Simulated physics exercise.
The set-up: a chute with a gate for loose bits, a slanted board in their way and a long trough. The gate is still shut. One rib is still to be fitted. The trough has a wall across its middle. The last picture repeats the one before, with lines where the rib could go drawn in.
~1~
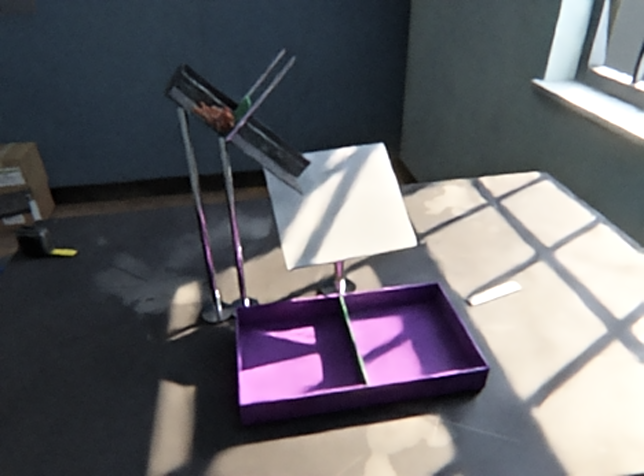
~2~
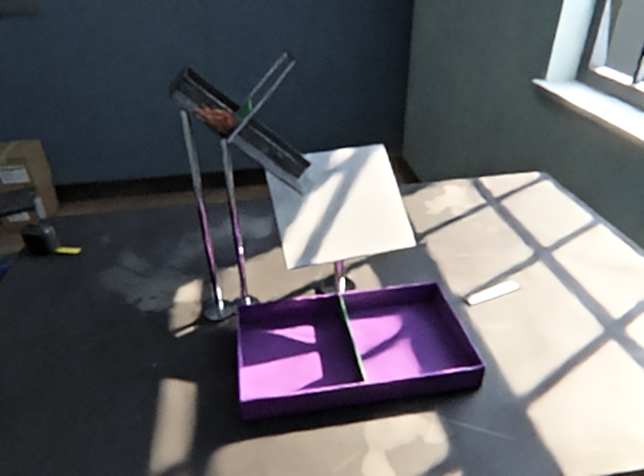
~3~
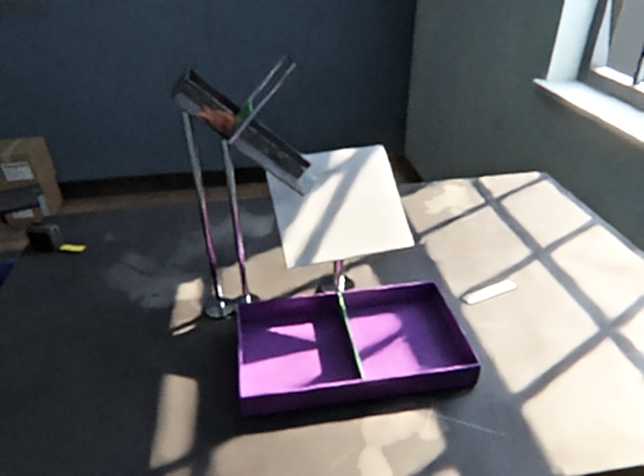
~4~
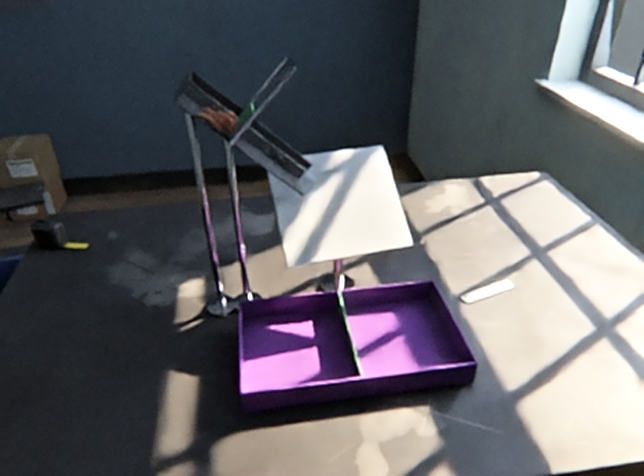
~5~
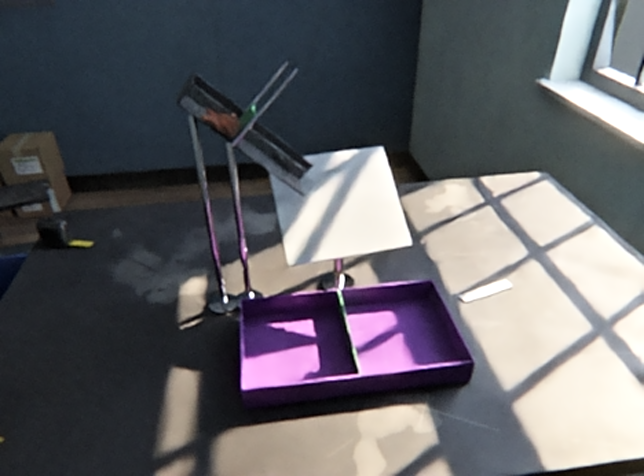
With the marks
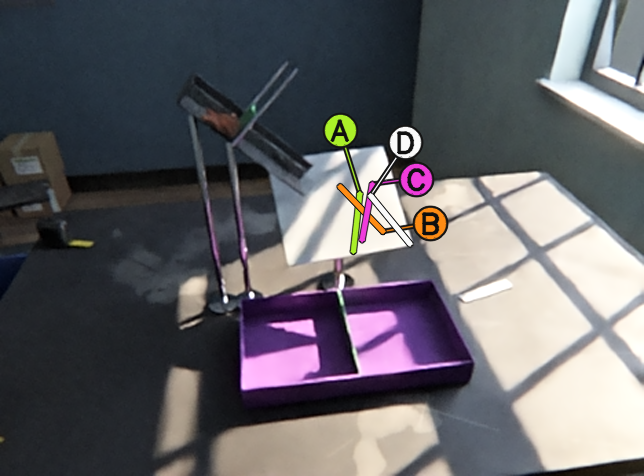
On a sunlit tabletop, a raised chute holding reddish bits, a slanted white board and a divided purple trough staying nearly still.
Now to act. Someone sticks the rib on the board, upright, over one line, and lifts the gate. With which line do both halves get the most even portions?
A.
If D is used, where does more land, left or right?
More lands on the right.
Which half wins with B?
Right.
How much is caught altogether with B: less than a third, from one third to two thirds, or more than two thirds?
Line B gives more than two thirds.
On the marked copy, line A from (359, 193) to (353, 251); line B from (340, 186) to (383, 231); line C from (372, 184) to (362, 239); line D from (370, 195) to (410, 243).
For line A, of what is caught, roughly two thirds in the left half, roughly a third in the right.
For line B, of what is caught, just a few in the left half, almost all in the right.
For line C, of what is caught, about a tenth in the left half, almost all in the right.
For line D, of what is caught, just a few in the left half, almost all in the right.
